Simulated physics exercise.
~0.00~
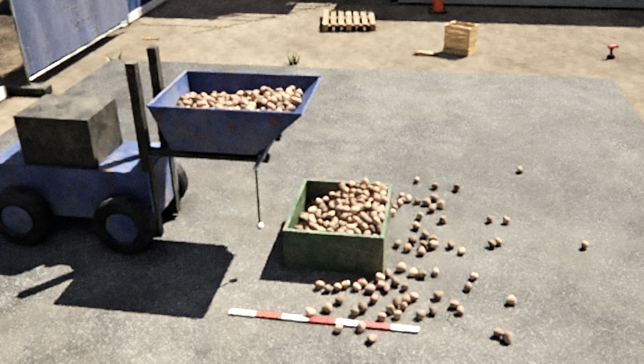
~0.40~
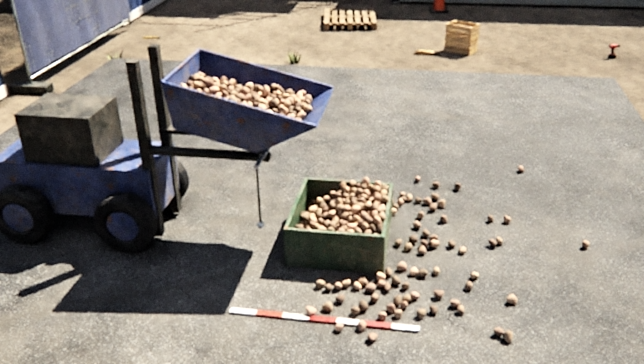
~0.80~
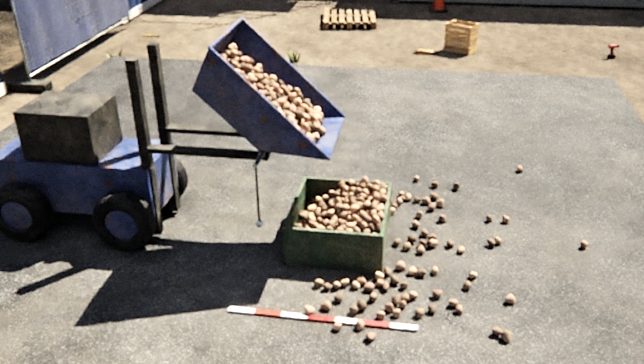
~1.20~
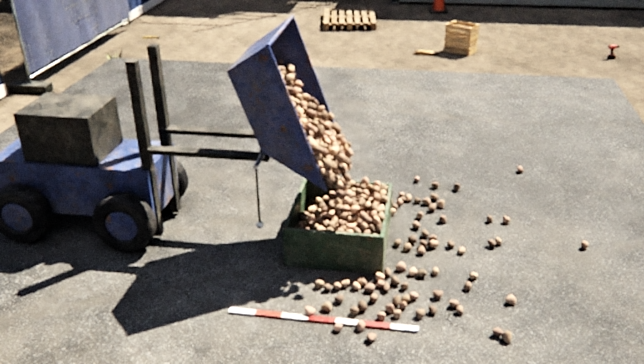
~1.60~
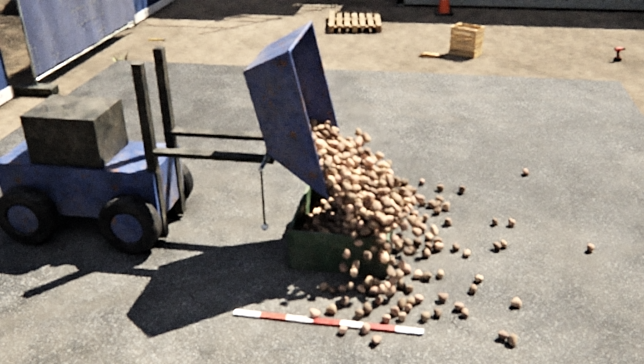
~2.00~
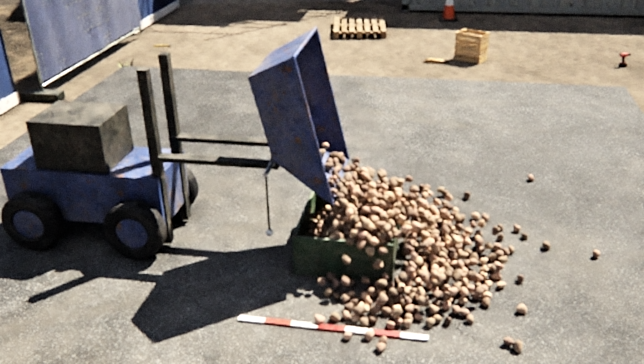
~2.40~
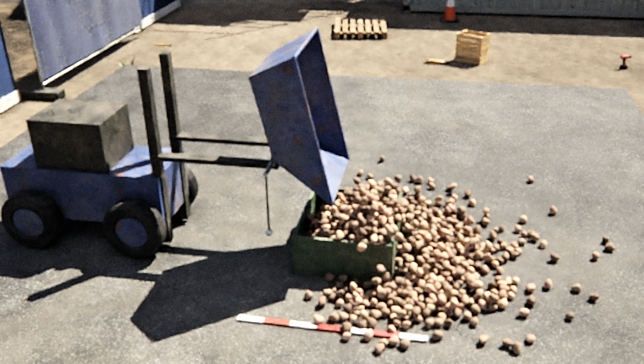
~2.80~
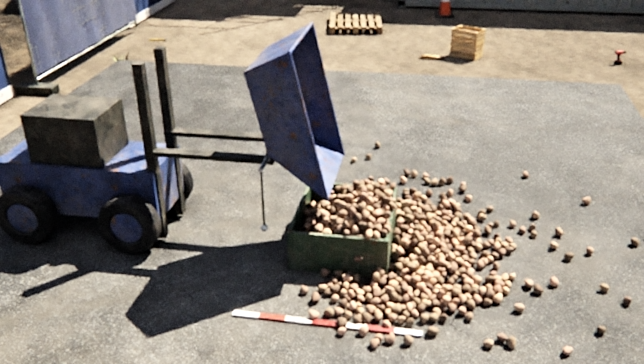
A blue skip full of rounded brown stones hangs from a forklift at the left of a sunlit grey yard, seen from the side and slightly above. Below it stands a green bin already heaped with stones, with more scattered to its right and a red-and-white staff in front. The skip tips steadily to the right, and its load slides down into the bin. Once it is steep, stones pour over the heap, spilling across the ground and rolling rightward. The skip stays steeply tilted and empty, while the bin remains heaped beside a broad pile.
